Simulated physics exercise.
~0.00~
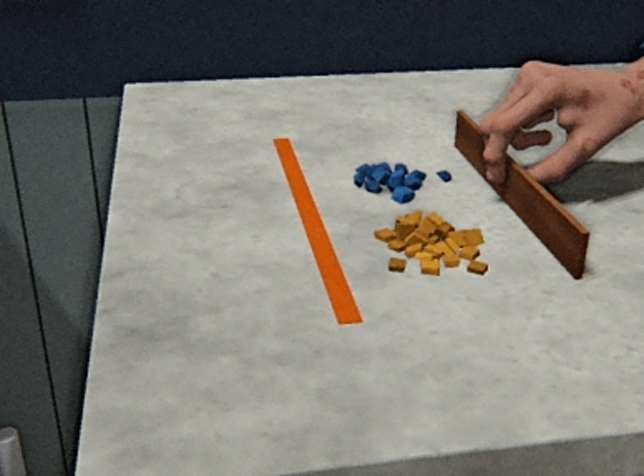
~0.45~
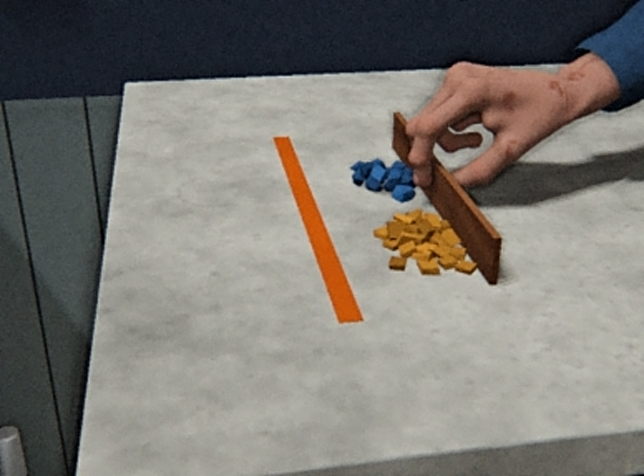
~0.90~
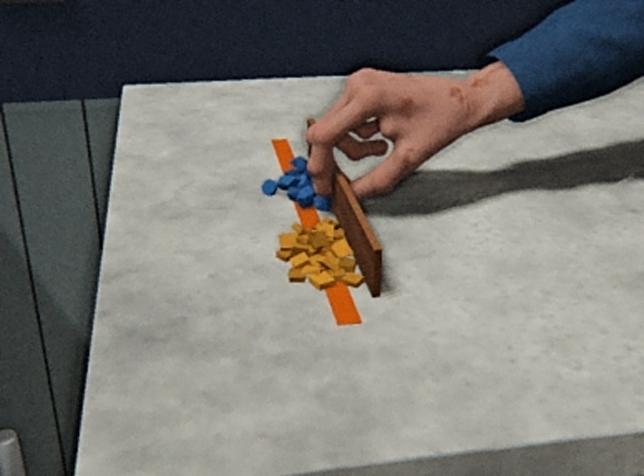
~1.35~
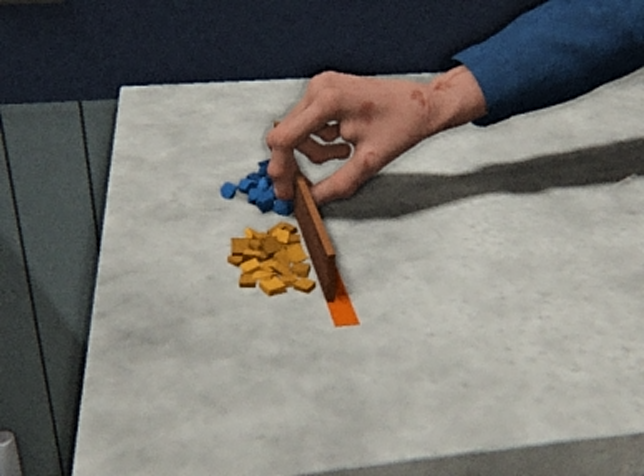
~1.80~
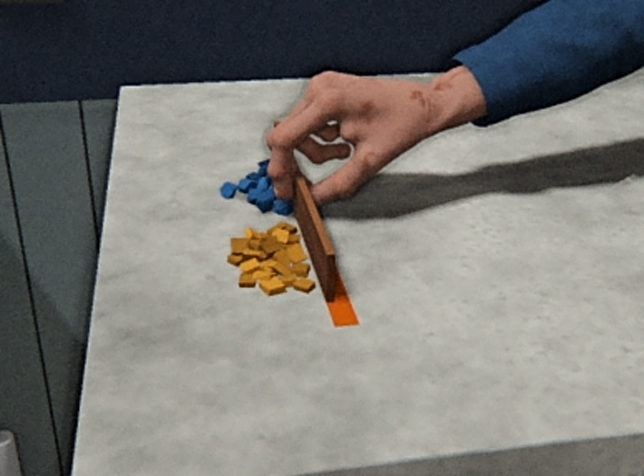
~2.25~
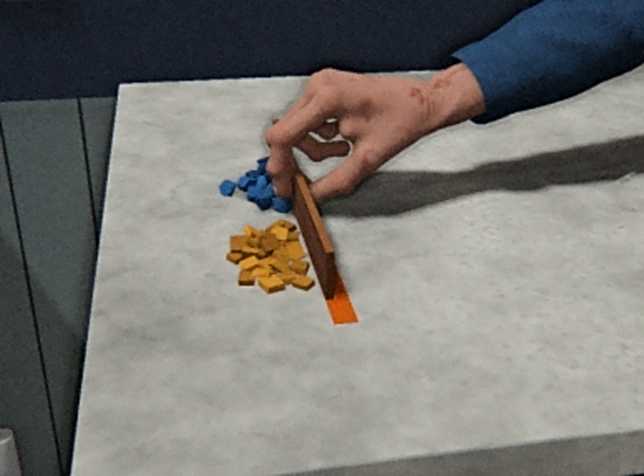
The video shows a hand sliding an upright strip of wood leftward across a pale tabletop, pushing a pile of blue pieces and a pile of yellow pieces over an orange tape line. The strip stops at the tape, and both piles rest on the table just beyond it.
